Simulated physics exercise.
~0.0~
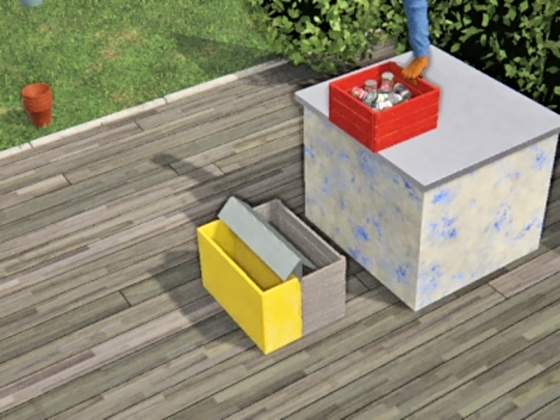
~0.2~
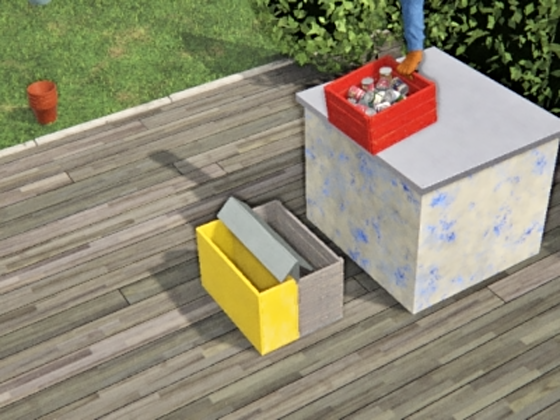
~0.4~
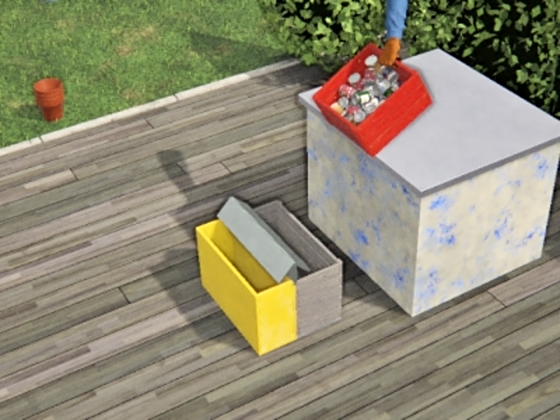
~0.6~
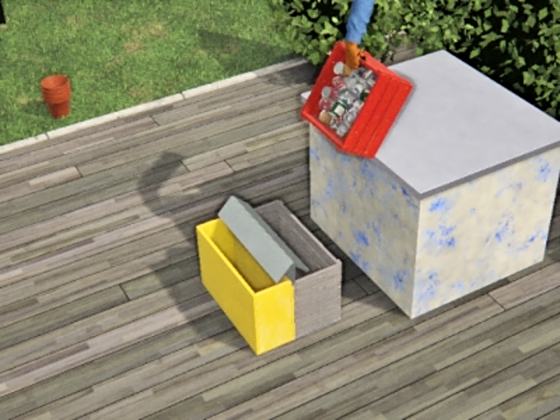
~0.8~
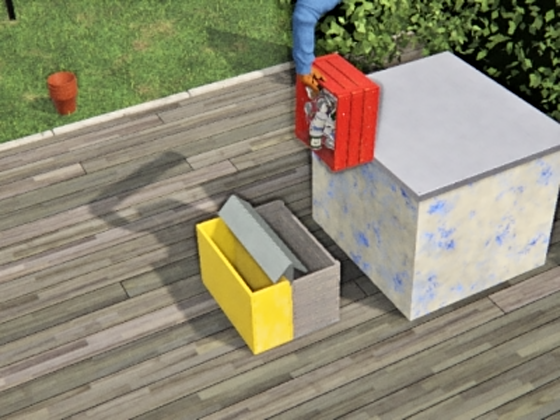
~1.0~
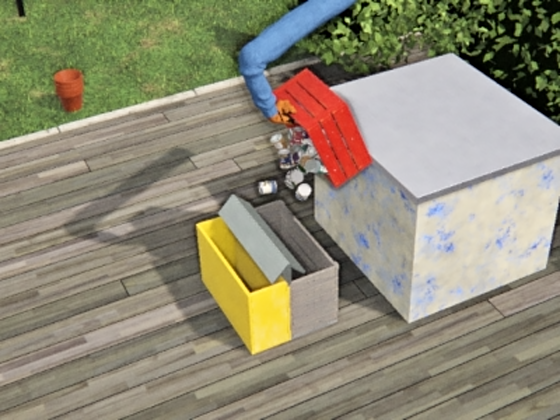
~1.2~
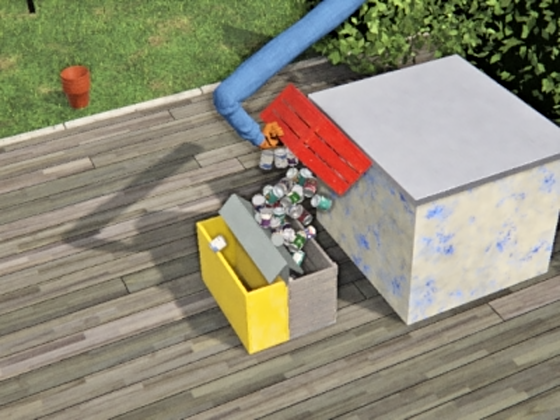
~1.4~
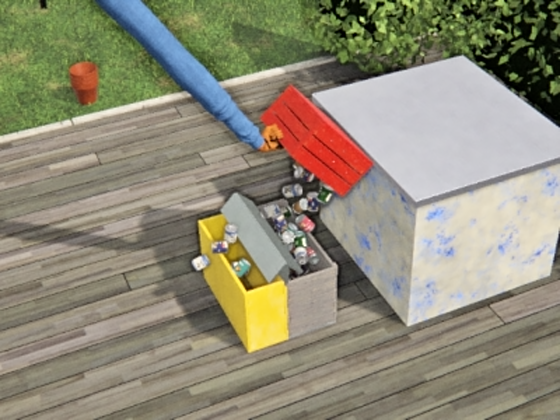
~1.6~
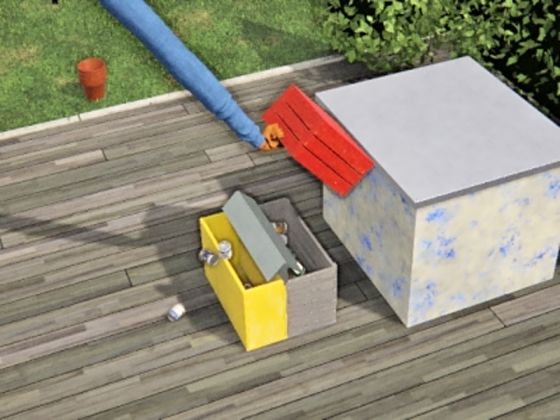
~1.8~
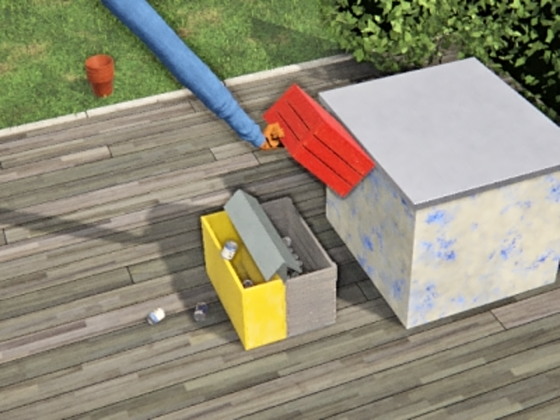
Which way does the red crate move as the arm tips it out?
The red crate moves to the left as the viewer sees it.
